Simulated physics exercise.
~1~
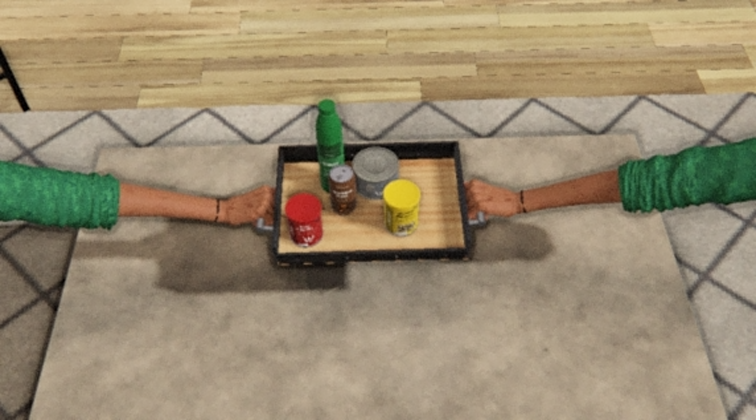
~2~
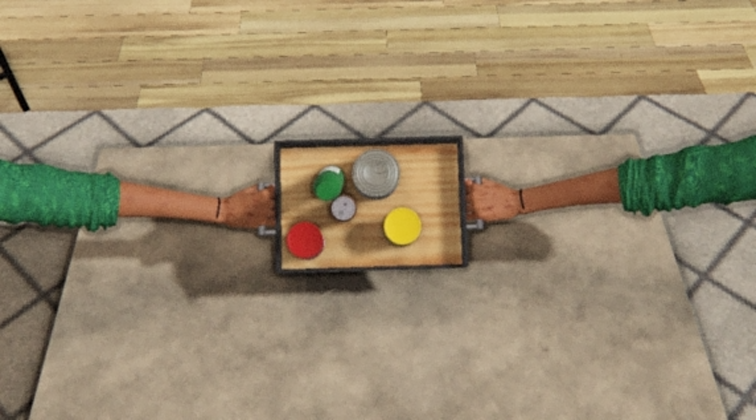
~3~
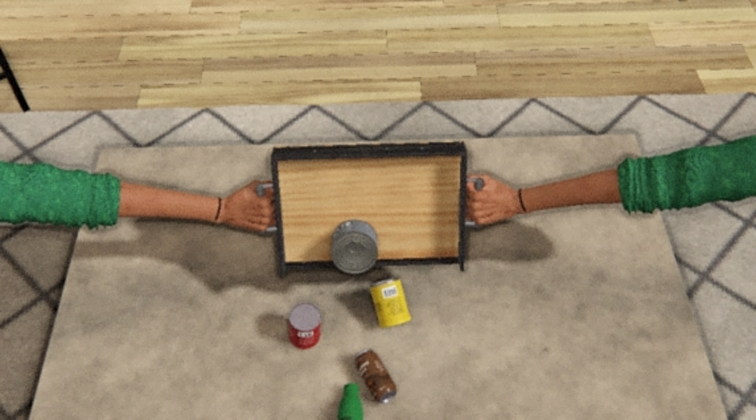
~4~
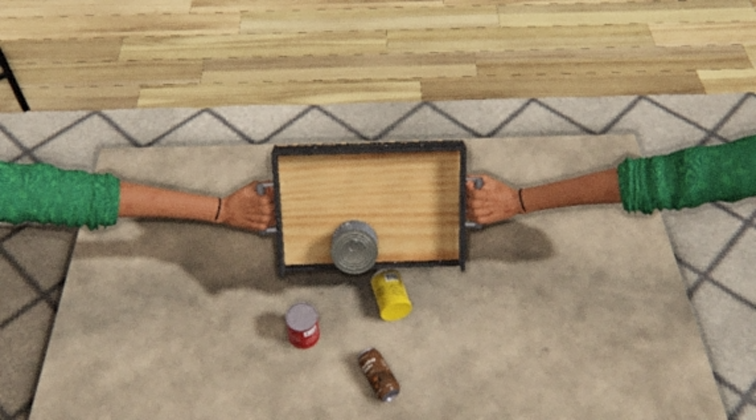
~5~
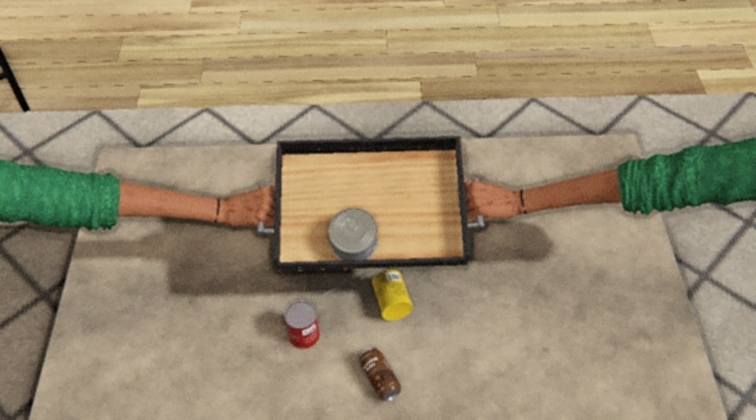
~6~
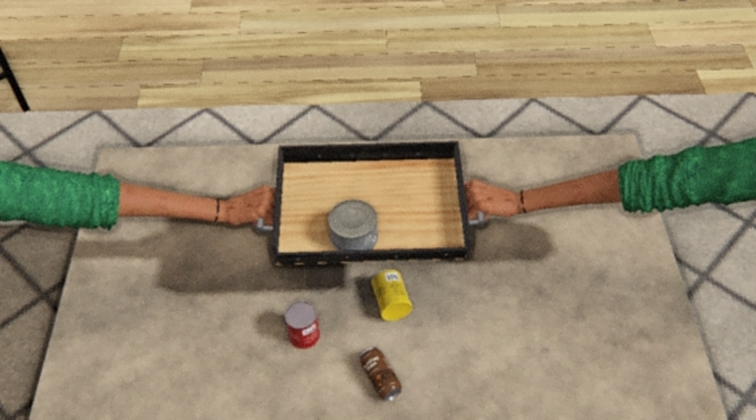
A tray held by two hands tipped steeply toward the viewer, spilling a green bottle, a brown can, a red tin and a yellow tin, then leveled again with only the grey tub, which had slid toward the near edge, still inside.
